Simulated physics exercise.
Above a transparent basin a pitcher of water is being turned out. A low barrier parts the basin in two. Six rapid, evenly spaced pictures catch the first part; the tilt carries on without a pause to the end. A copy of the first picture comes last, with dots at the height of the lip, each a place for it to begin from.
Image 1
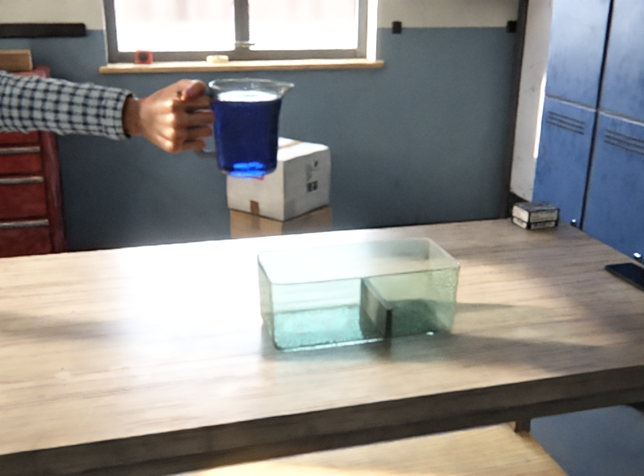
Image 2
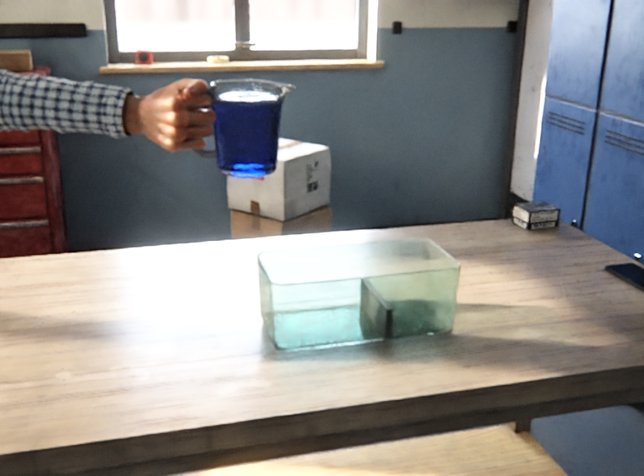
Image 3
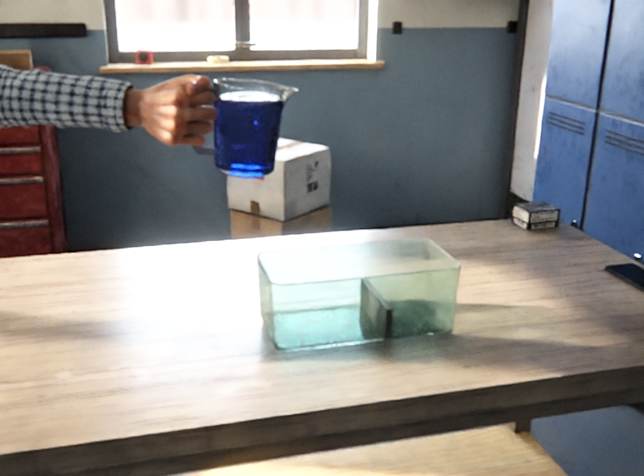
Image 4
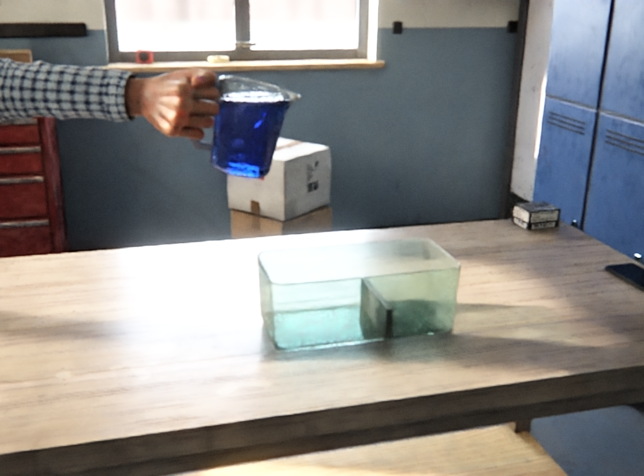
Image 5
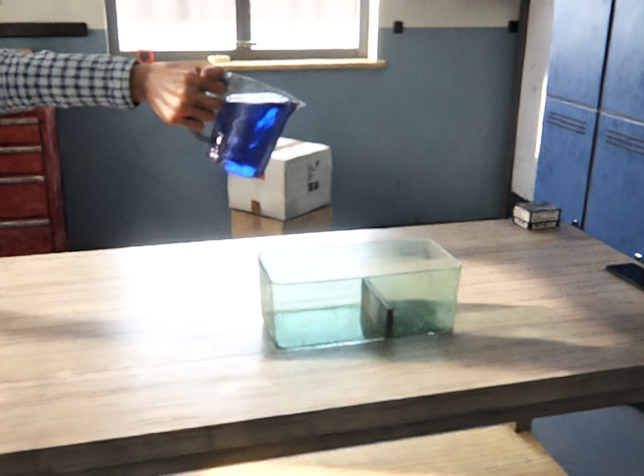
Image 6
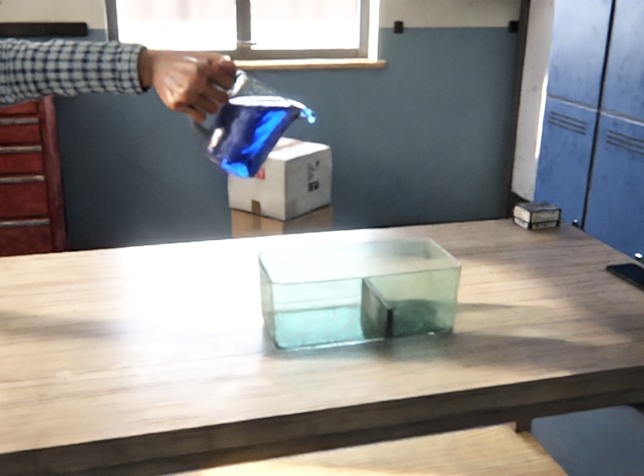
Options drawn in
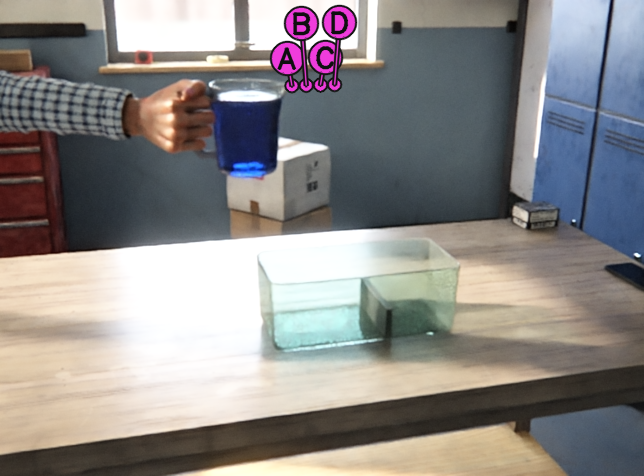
A hand tilting a clear pitcher of blue liquid rightward above a divided transparent basin, liquid just slipping over the lip.
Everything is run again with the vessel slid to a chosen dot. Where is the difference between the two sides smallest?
Choose C.
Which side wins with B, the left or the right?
The left side.
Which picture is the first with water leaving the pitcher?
Picture 6.
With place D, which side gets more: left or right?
More ends on the right.
On the marked copy, A at (291, 85); B at (306, 85); C at (320, 84); D at (334, 84).
Choosing A, about 92 % ends left of the wall and 3 % right of it; 5 % is lost outside.
Choosing B, about 82 % ends left of the wall and 9 % right of it; 9 % is lost outside.
Choosing C, about 54 % ends left of the wall and 43 % right of it; 4 % is lost outside.
Choosing D, about 22 % ends left of the wall and 75 % right of it; 3 % is lost outside.
